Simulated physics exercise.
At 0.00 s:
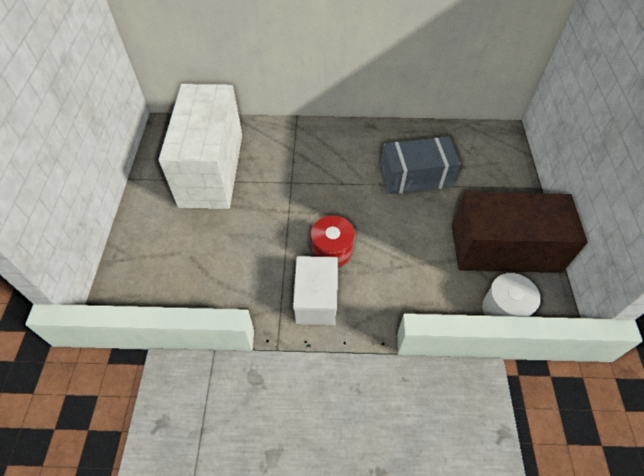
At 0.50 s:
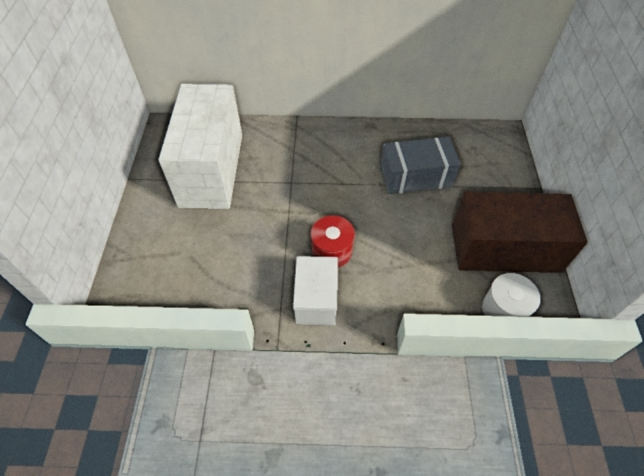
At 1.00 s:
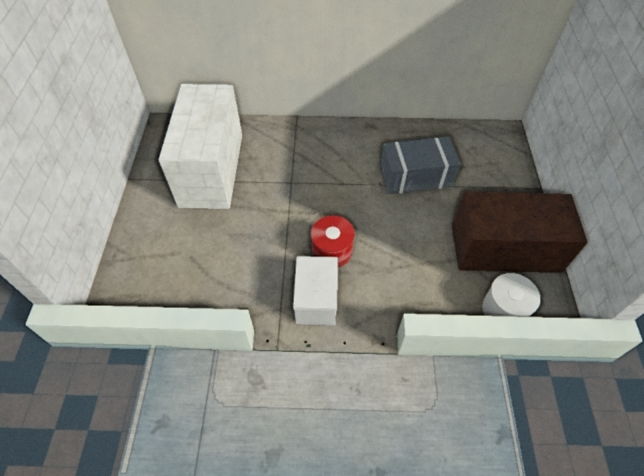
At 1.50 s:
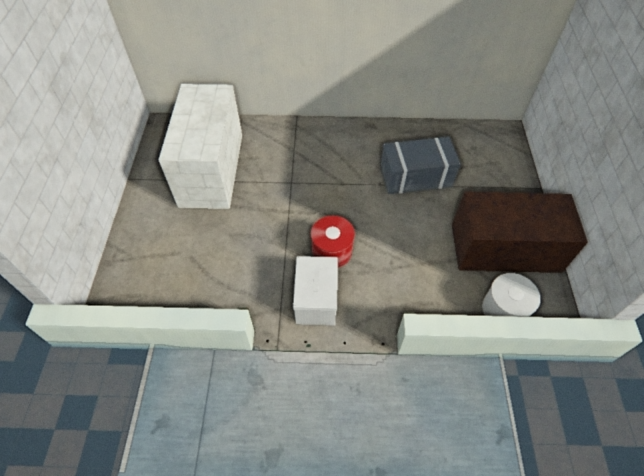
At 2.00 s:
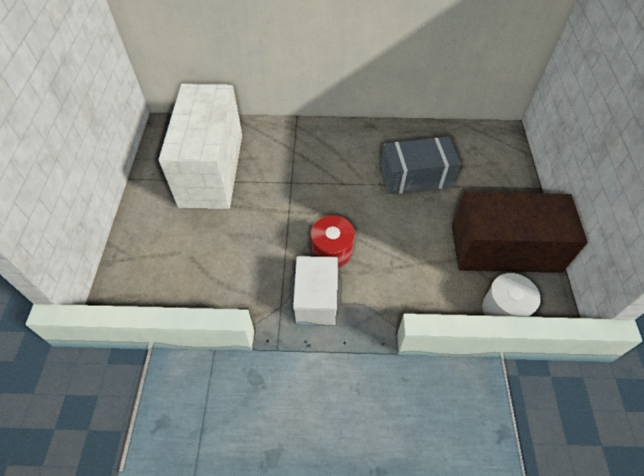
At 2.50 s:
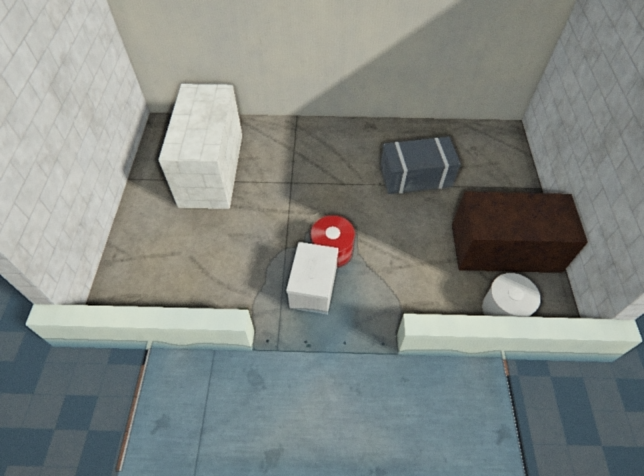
A bare ground-floor room with pale walls is seen from high above its doorway, the camera still. A white block stands at left, a banded grey case at back right, a brown box and white tub at right, and a small white box before a red tub near the middle. Bluish water covers the paving and checkered tiles outside, then spreads through the doorway, and the small white box shifts slightly backward.
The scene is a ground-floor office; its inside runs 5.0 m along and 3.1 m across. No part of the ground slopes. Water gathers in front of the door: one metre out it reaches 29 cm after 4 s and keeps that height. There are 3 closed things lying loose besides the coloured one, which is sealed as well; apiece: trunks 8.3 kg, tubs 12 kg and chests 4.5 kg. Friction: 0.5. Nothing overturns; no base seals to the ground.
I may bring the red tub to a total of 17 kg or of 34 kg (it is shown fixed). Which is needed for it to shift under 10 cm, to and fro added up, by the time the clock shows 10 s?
No choice passes.
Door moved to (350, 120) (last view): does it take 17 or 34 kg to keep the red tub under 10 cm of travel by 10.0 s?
Result: Nothing offered works.
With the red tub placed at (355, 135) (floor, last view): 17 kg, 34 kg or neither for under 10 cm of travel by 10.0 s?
So neither weight works.
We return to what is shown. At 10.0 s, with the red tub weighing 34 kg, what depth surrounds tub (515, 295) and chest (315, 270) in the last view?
First roughly 6 cm, second roughly 10 cm.
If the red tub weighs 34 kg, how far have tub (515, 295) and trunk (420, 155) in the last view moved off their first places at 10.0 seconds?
The first is 20 cm from its start, the second 140 cm.
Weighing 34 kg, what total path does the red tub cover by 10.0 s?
The distance adds up to about 80 cm.
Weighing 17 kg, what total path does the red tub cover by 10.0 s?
Around 250 cm in total.
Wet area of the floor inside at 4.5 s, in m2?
Roughly 9.5 m2.
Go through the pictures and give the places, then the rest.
The red tub at (333, 233), on the bottom; 0.0 m2 under water; 0 of 4 have shifted, in the first frame.
The red tub at (333, 233), on the bottom; water covers 0.0 m2; 0 of 4 have shifted, in the second frame.
The red tub at (333, 233) rests on the ground; water covers 0.0 m2; 0 of 4 have shifted, in the third frame.
The red tub at (333, 233) rests on the ground; 0.0 m2 under water; 0 of 4 have shifted, in the fourth frame.
The red tub at (333, 233) rests on the ground; water covers 0.2 m2; 0 of 4 have shifted, in the fifth frame.
The red tub at (333, 233) rests on the ground; water covers 1.1 m2; 1 of 4 have shifted, in the sixth frame.
After 3.5 s the red tub would be 22 cm from its start with 17 kg and 0 cm from its start with 34 kg; 8 cm of water round it then.
After 4.5 s the red tub would be 76 cm from its start with 17 kg and 11 cm from its start with 34 kg; 9 cm of water round it then.
After 7.0 s the red tub would be 192 cm from its start with 17 kg and 46 cm from its start with 34 kg; 12 cm of water round it then.
After 10.0 s the red tub would be 193 cm from its start with 17 kg and 78 cm from its start with 34 kg; 21 cm of water round it then.
